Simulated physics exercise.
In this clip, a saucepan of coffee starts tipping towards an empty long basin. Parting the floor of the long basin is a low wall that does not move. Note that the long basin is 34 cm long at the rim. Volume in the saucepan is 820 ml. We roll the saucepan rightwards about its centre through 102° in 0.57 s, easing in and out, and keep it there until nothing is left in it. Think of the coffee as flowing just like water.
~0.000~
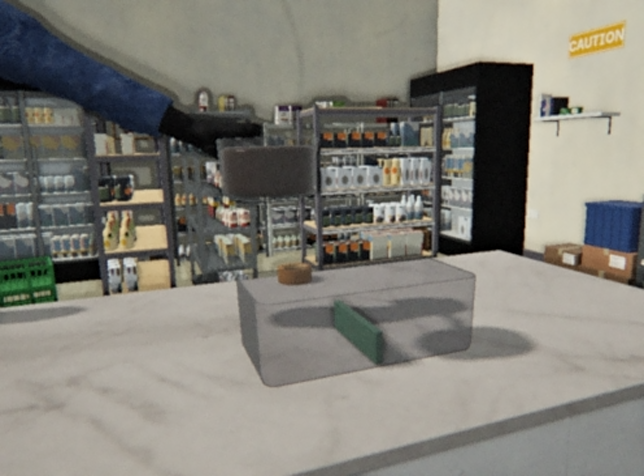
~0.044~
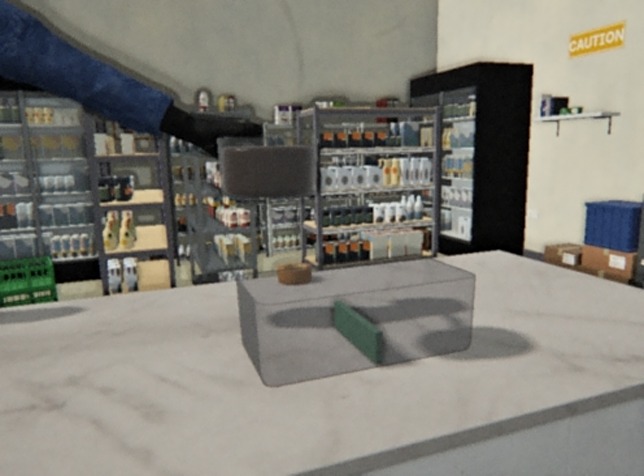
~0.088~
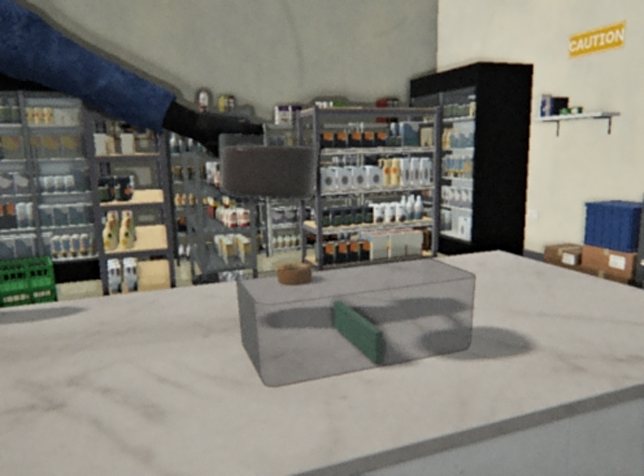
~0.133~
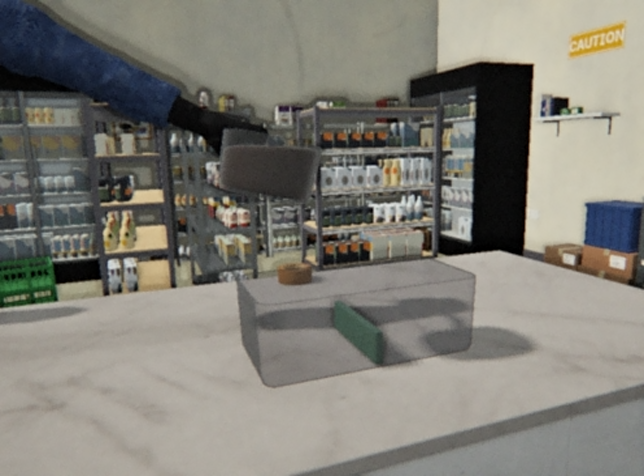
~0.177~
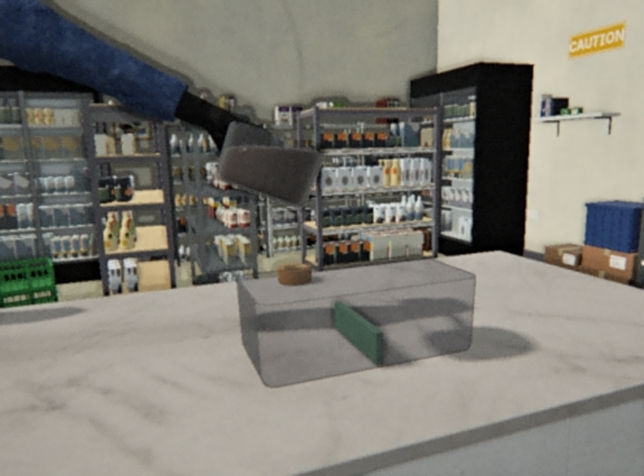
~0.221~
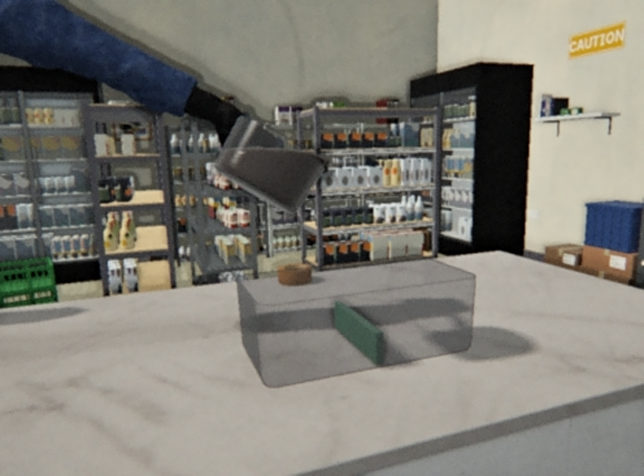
In a small shop with stocked shelves, a dark fridge and a yellow caution sign on the wall, a still camera looks slightly down across a pale marbled counter. A clear long basin with a low green wall across its floor stands there, a small brown object by its rear left edge, green and blue crates behind. An arm in a blue sleeve and dark glove holds a grey saucepan above the basin, tilting it rightwards, slowly then faster.
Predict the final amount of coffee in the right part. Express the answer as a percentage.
The right part ends with roughly 54 per cent.
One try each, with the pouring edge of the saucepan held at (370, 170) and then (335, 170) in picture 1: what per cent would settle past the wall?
Try 1: Approx. 90 %; try 2: Approx. 75 %.
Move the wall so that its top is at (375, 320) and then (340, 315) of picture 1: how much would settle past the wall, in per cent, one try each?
Roughly 15 per cent, then 85 per cent.
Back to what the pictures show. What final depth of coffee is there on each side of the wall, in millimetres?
Final reading - left some 14 mm, right some 18 mm.
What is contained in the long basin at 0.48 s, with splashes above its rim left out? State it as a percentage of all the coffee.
I reckon close to 20 percent of it.
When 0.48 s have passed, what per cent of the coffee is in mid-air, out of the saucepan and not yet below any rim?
Roughly 50 percent.
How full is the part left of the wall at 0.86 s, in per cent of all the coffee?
40 %.
Then, 0.48 s in, the tilt is 95° and 31 per cent is still to pour, 3 is left of the wall and 17 right of it.
Then, 0.66 s in, the tilt is 102° and 7 per cent is still to pour, 28 is left of the wall and 54 right of it.
Then, 0.86 s in, the tilt is 102° and 1 per cent is still to pour, 40 is left of the wall and 53 right of it.
Then, 1.07 s in, the tilt is 102° and 0 per cent is still to pour, 44 is left of the wall and 54 right of it.
Finally, 44 per cent lies left of the wall, 54 right of it and 2 outside.
